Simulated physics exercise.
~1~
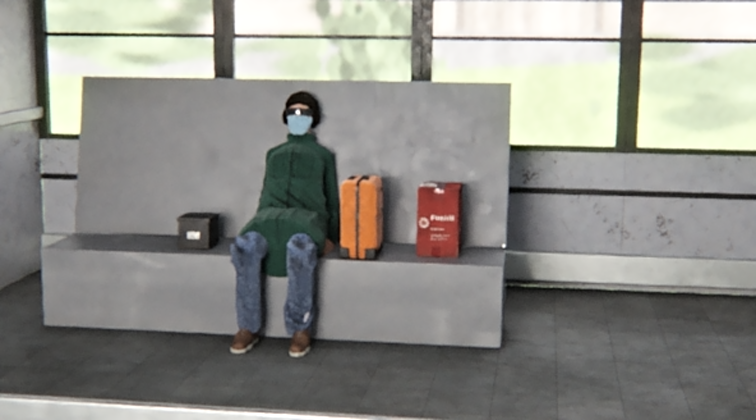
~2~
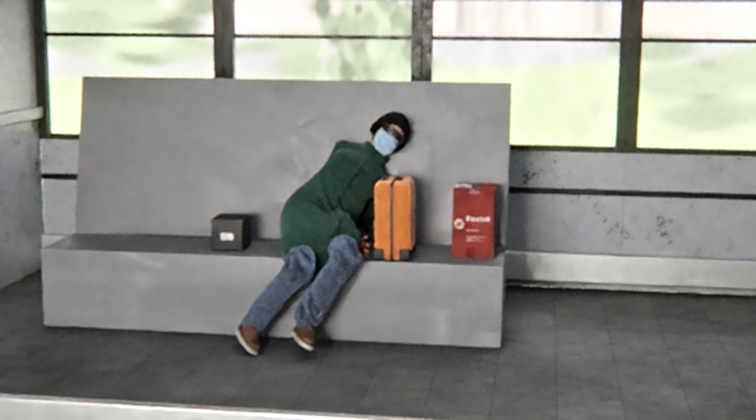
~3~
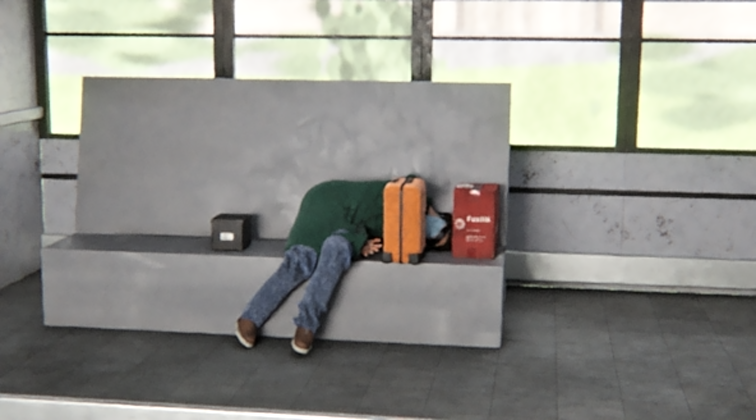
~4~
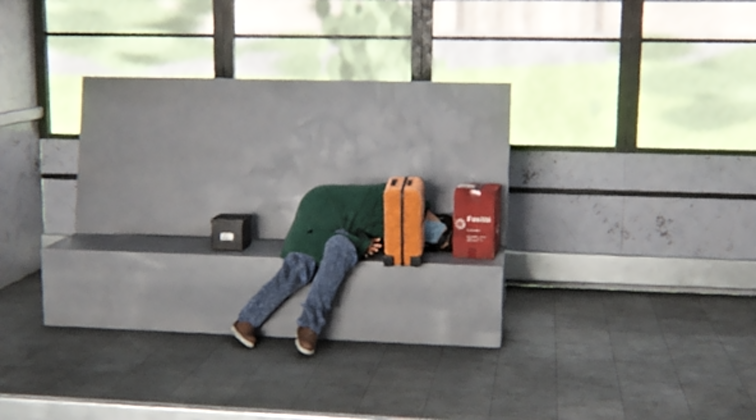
Masked person in green toppling right as bench luggage slides right, ending slumped behind the upright orange case beside the red pack.
